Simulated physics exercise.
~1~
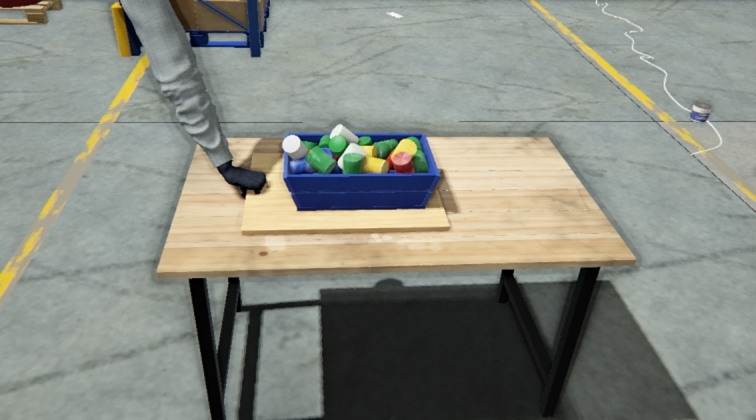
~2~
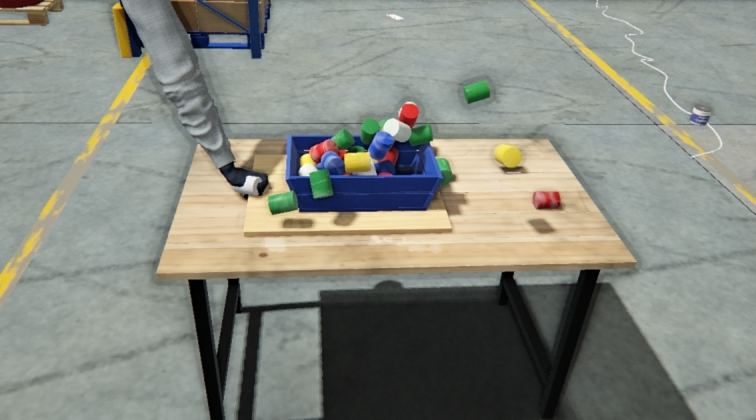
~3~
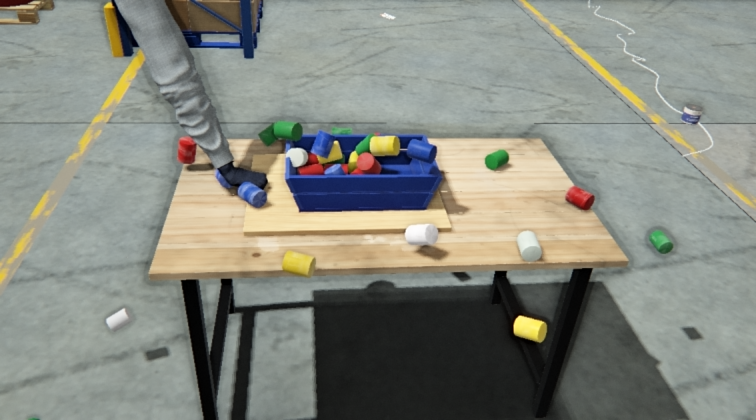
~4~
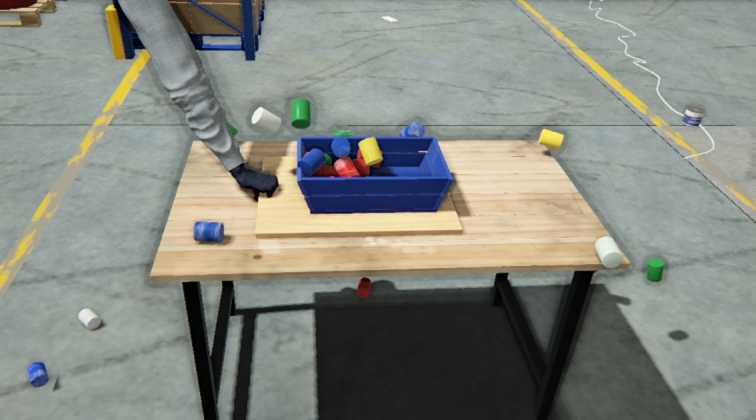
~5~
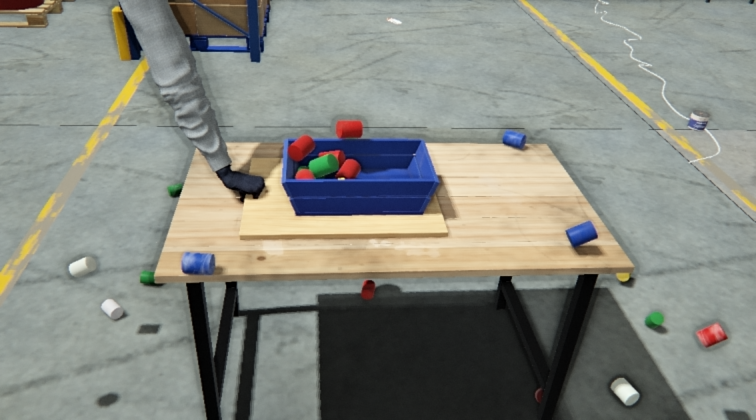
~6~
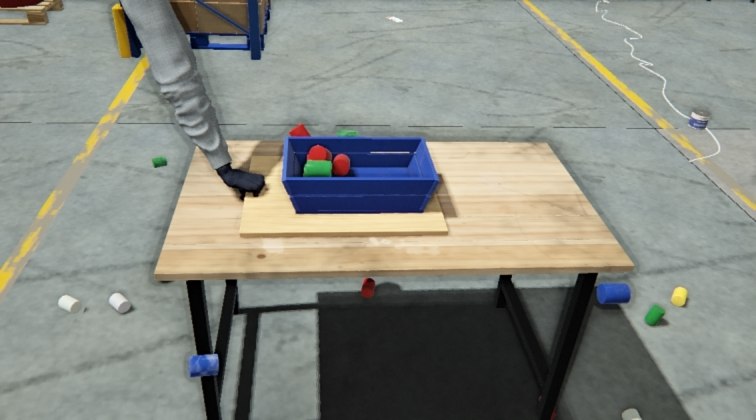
At first, a blue box heaped with small red, green, yellow, blue and white jars sits on a board on a wooden table, a gloved hand beside it at the left. Then jars burst upward and spill over the sides, one green one flying off to the right. More tumble across the tabletop and drop past its edges to the floor while the box shifts slightly right and its load sinks. The box shifts back left as the last few jars hop at its left end. Finally, the tabletop is nearly clear, only a few red and green jars remain in the box, and others lie scattered on the floor.
